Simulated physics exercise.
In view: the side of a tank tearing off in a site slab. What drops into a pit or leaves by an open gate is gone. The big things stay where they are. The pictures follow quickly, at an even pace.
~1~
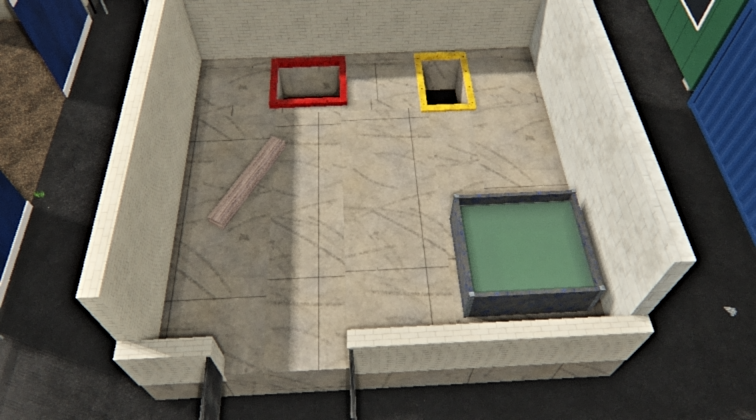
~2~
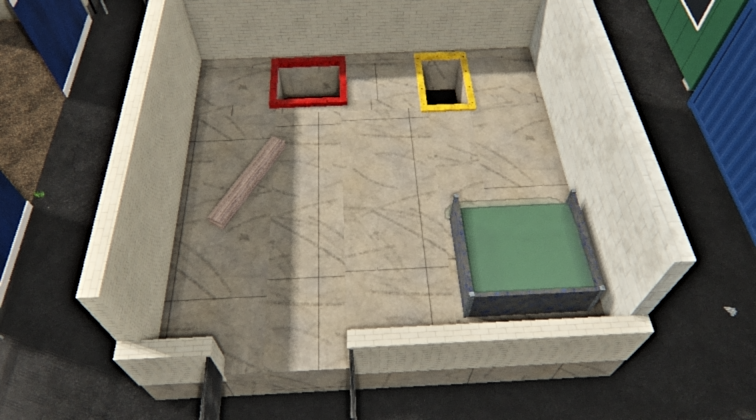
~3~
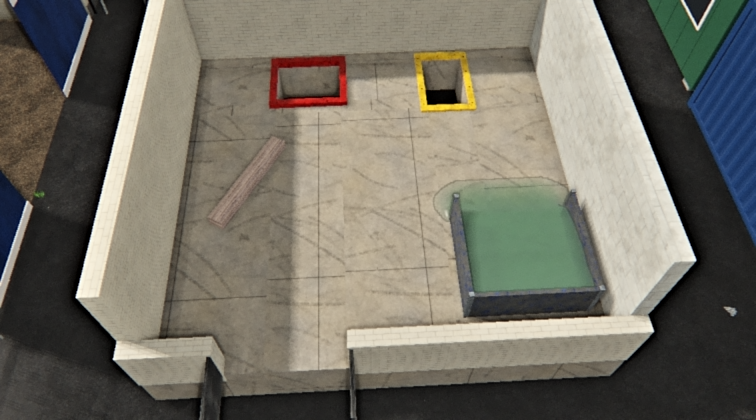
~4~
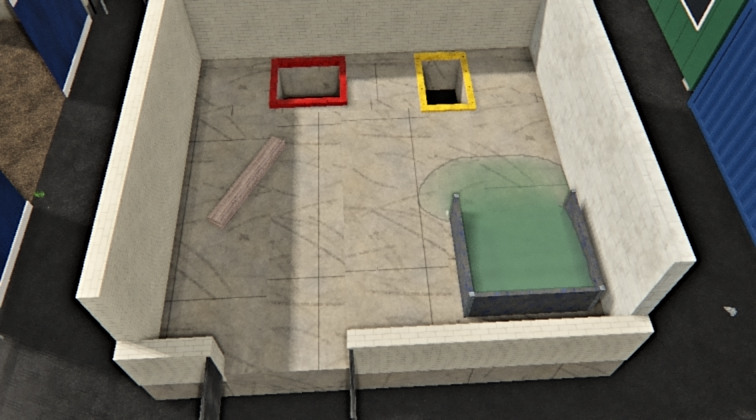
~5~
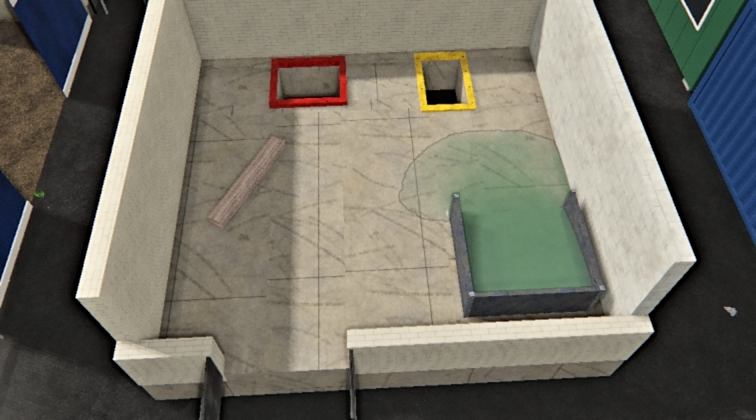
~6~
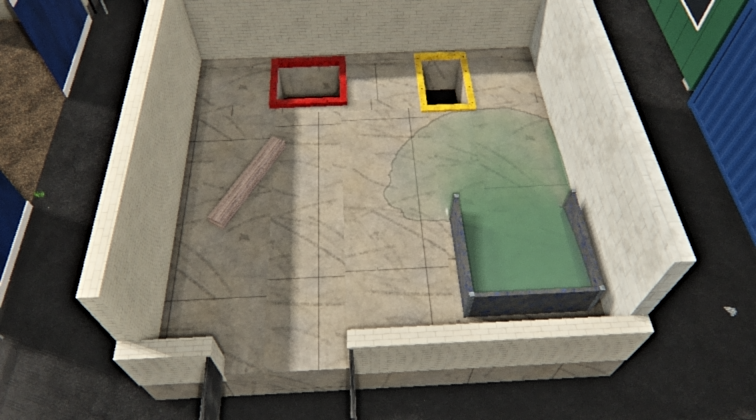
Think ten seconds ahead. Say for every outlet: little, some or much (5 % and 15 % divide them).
In the end: The gate takes under 5 %; the red pit takes under 5 %; the yellow pit takes over 15 %.
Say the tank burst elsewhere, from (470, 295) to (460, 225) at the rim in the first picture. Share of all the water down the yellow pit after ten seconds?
In per cent: Yellow 0.
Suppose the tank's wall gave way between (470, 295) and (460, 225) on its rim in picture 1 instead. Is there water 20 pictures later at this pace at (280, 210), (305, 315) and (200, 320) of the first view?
One after the other: Under water, flooded, under water.
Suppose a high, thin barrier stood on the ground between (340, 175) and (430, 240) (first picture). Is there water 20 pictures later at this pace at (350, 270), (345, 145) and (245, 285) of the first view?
One after the other: No water, awash, no water.
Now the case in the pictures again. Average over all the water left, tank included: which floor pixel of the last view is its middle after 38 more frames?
Near (431, 142).
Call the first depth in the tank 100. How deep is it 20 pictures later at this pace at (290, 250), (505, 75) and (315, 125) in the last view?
Roughly 0, 30 and 4 per cent, in turn.
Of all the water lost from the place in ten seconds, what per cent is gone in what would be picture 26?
Close to 65 %.
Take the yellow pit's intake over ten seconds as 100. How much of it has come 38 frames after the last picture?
About 95 per cent.
A moment on, water covers 30 % of the floor; the gate 0 %, the red pit 0 %, the yellow pit 3 %.
Next, water covers 35 % of the floor; the gate 0 %, the red pit 0 %, the yellow pit 9 %.
Then, water covers 40 % of the floor; the gate 0 %, the red pit 1 %, the yellow pit 22 %.
Later, water covers 50 % of the floor; the gate 0 %, the red pit 1 %, the yellow pit 34 %.
In the end, water covers 85 % of the floor; the gate 0 %, the red pit 1 %, the yellow pit 35 %.
